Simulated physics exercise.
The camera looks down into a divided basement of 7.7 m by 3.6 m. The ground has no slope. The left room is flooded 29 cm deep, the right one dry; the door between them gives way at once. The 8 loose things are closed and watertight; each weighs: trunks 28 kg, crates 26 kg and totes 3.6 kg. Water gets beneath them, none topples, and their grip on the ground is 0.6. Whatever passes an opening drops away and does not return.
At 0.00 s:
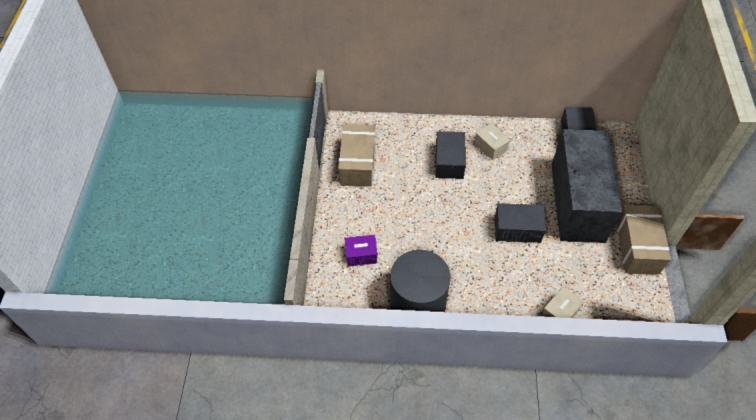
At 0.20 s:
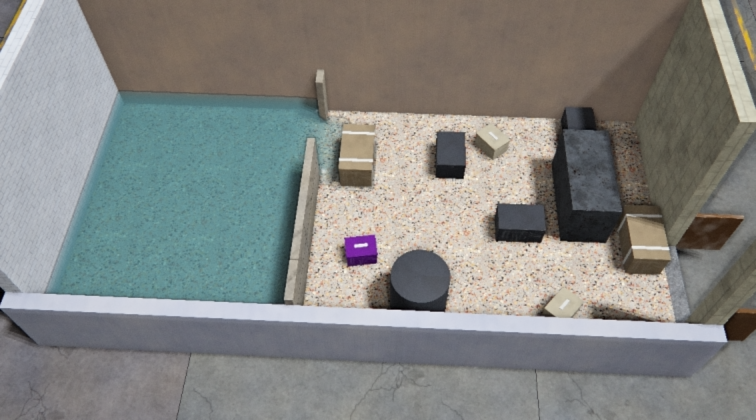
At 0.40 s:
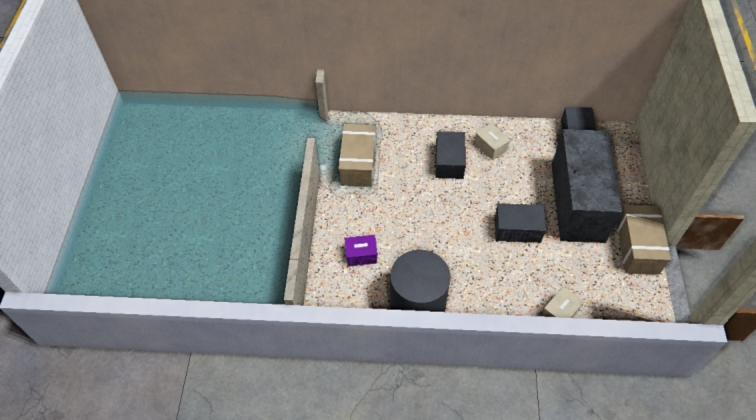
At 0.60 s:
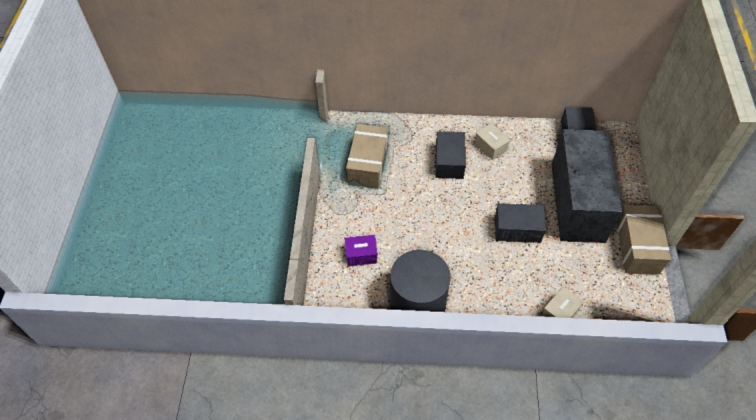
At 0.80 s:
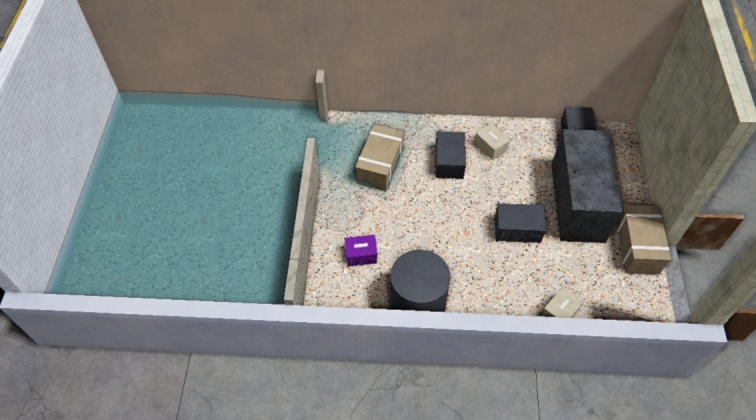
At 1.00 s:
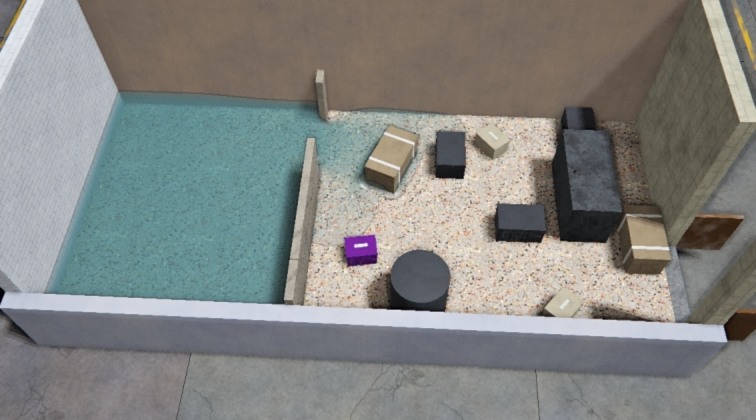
At first, teal water fills the left room of a divided basement, while boxes and dark objects sit on the dry, speckled floor at right. The door in the divider gives way, and water spreads through the gap around the nearest cardboard box. That box shifts slightly right and turns, while the purple tote stays still.
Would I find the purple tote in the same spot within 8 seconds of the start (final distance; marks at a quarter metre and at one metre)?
The purple tote slides a little.
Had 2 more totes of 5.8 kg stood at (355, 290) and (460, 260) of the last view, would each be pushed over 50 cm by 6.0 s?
In turn: Under, over.
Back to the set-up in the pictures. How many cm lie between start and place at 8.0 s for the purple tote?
Roughly 40 cm.
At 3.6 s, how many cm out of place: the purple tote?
About 20 cm.
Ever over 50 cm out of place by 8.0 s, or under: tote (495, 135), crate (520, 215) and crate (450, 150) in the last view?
In turn: Over, less, more.
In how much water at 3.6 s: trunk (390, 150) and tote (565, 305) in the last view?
About 7 and 2 cm.
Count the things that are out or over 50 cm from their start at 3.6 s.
By then 4.
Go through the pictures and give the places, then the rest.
In the first picture, the purple tote at (361, 246) rests on the ground; water covers 11.1 m2; 0 of 8 have shifted.
In the second picture, the purple tote at (361, 246), on the bottom; water covers 11.6 m2; 0 of 8 have shifted.
In the third picture, the purple tote at (361, 246), on the bottom; 12.0 m2 under water; 0 of 8 have shifted.
In the fourth picture, the purple tote at (361, 246) rests on the ground; 12.7 m2 under water; 1 of 8 have shifted.
In the fifth picture, the purple tote at (361, 246) rests on the ground; water covers 13.4 m2; 1 of 8 have shifted.
In the sixth picture, the purple tote at (361, 246), on the bottom; water covers 14.1 m2; 1 of 8 have shifted.
After 1.6 s the purple tote is near (361, 247), 0.0 m from its start, aground; 0 of 8 are out; 0 afloat.
After 3.6 s the purple tote is near (359, 260), 0.2 m from its start, aground; 0 of 8 are out; 0 afloat.
After 5.6 s the purple tote is near (359, 260), 0.2 m from its start, aground; 0 of 8 are out; 3 afloat.
After 8.0 s the purple tote is near (329, 245), 0.4 m from its start, afloat; 0 of 8 are out; 5 afloat.
